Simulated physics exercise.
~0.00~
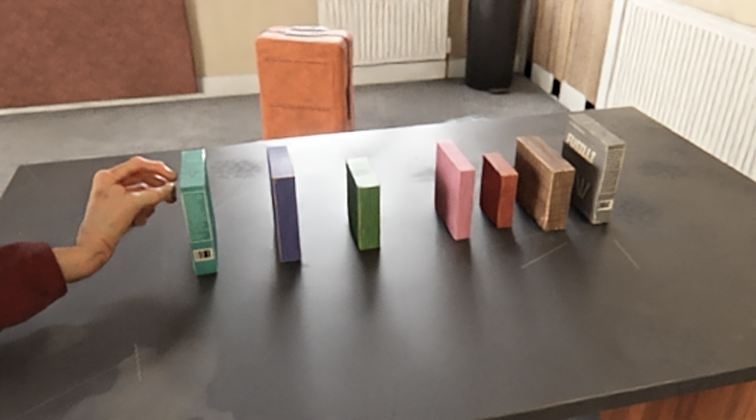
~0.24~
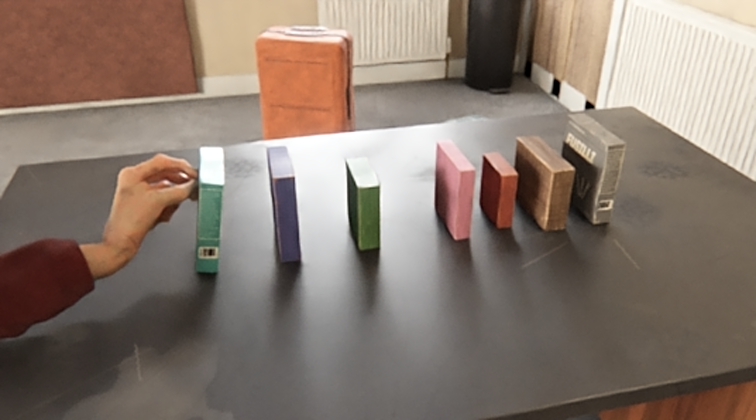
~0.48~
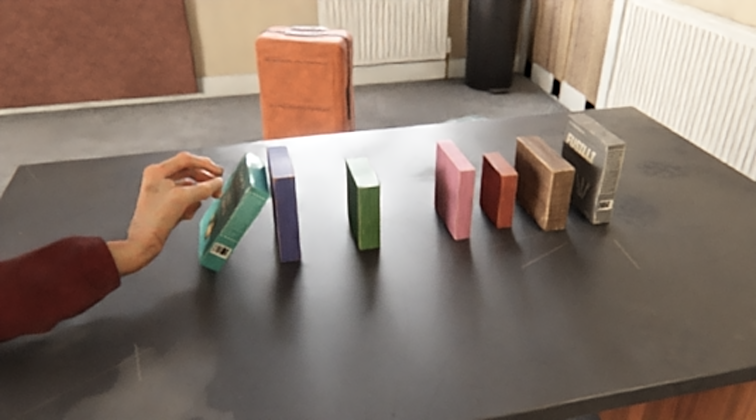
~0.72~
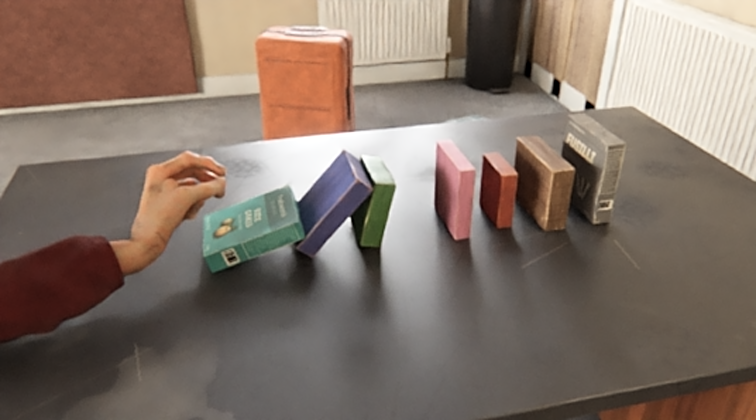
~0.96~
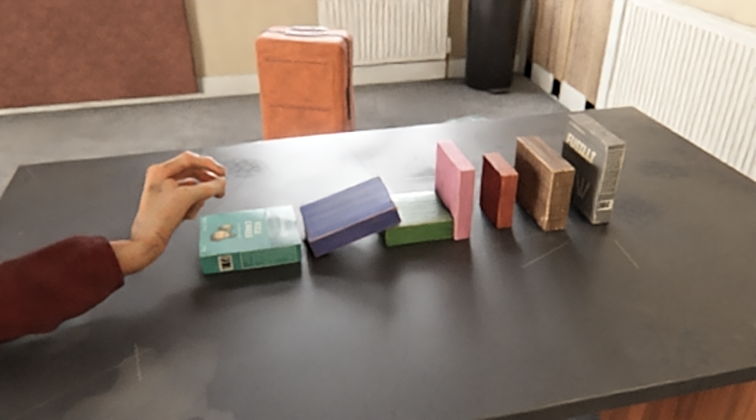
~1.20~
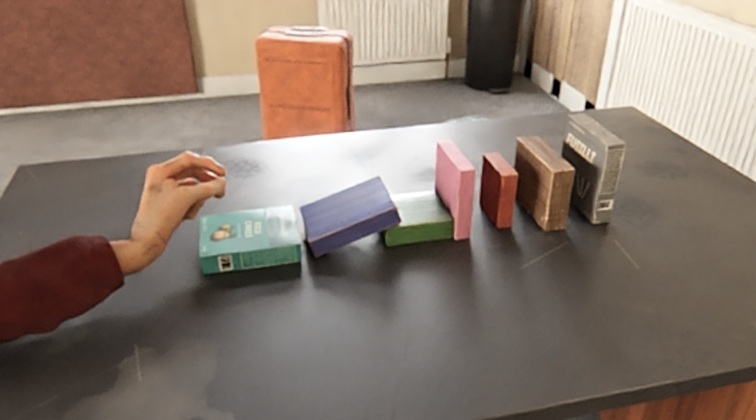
On a dark tabletop, a hand tips a turquoise packet rightward, toppling blue and green blocks while the pink one stays standing.
